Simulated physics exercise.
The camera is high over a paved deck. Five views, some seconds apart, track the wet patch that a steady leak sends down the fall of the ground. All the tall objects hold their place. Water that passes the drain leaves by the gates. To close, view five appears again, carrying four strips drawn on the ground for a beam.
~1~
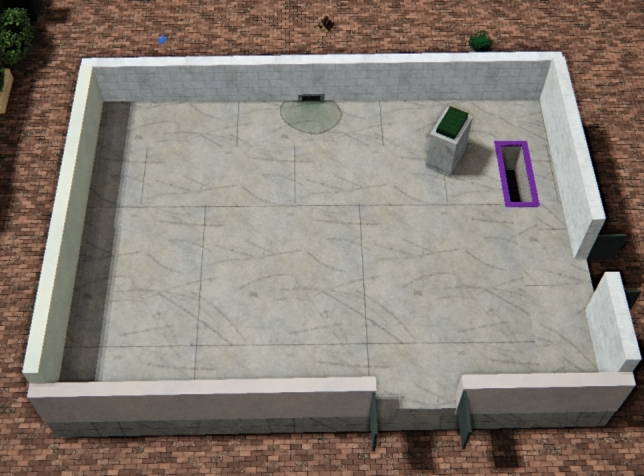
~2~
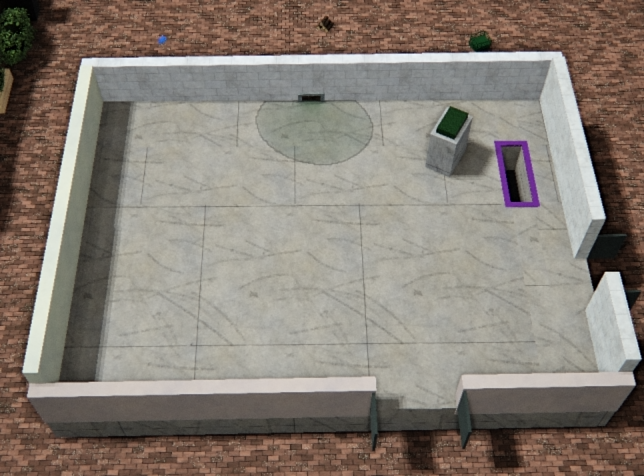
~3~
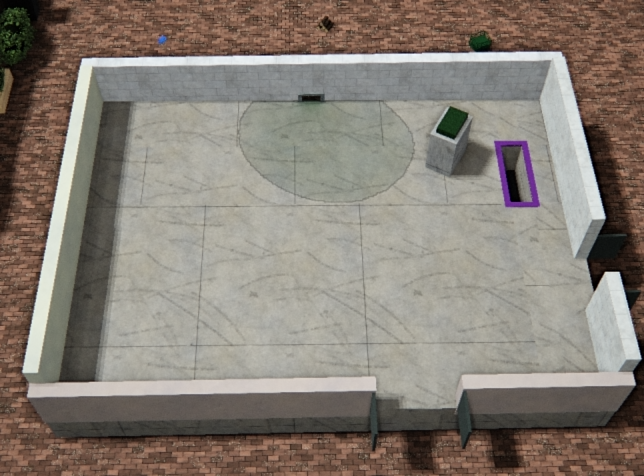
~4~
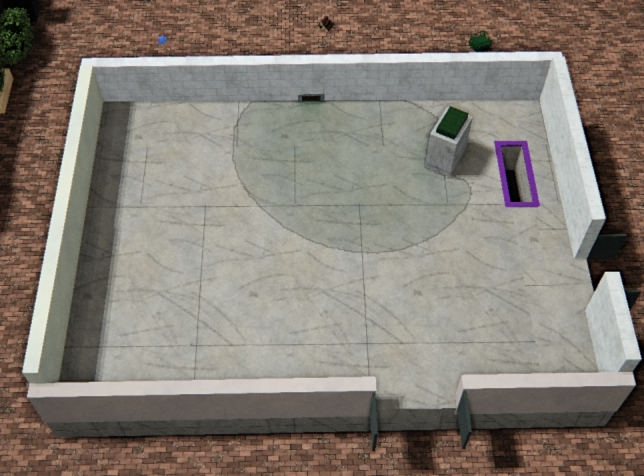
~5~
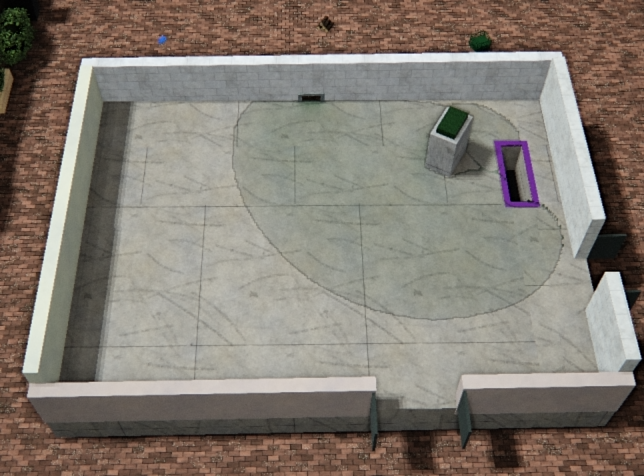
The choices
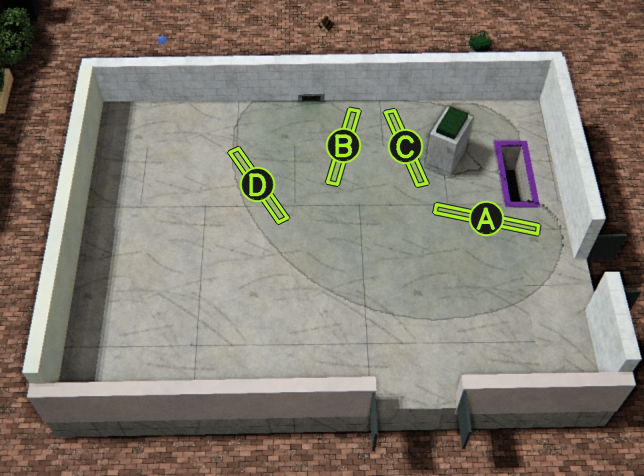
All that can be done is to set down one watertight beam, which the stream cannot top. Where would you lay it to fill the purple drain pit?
A is best.
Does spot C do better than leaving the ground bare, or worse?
Spot C is worse.
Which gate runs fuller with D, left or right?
The right gate.
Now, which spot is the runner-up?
D.
In lime, A from (435, 208) to (538, 229); B from (332, 183) to (354, 110); C from (389, 111) to (422, 184); D from (234, 150) to (283, 219).
With A, about 25 % of the stream goes into the purple drain pit, about 72 % out by the gates.
With B, about 7 % of the stream goes into the purple drain pit, about 88 % out by the gates.
With C, about 8 % of the stream goes into the purple drain pit, about 90 % out by the gates.
With D, about 18 % of the stream goes into the purple drain pit, about 79 % out by the gates.
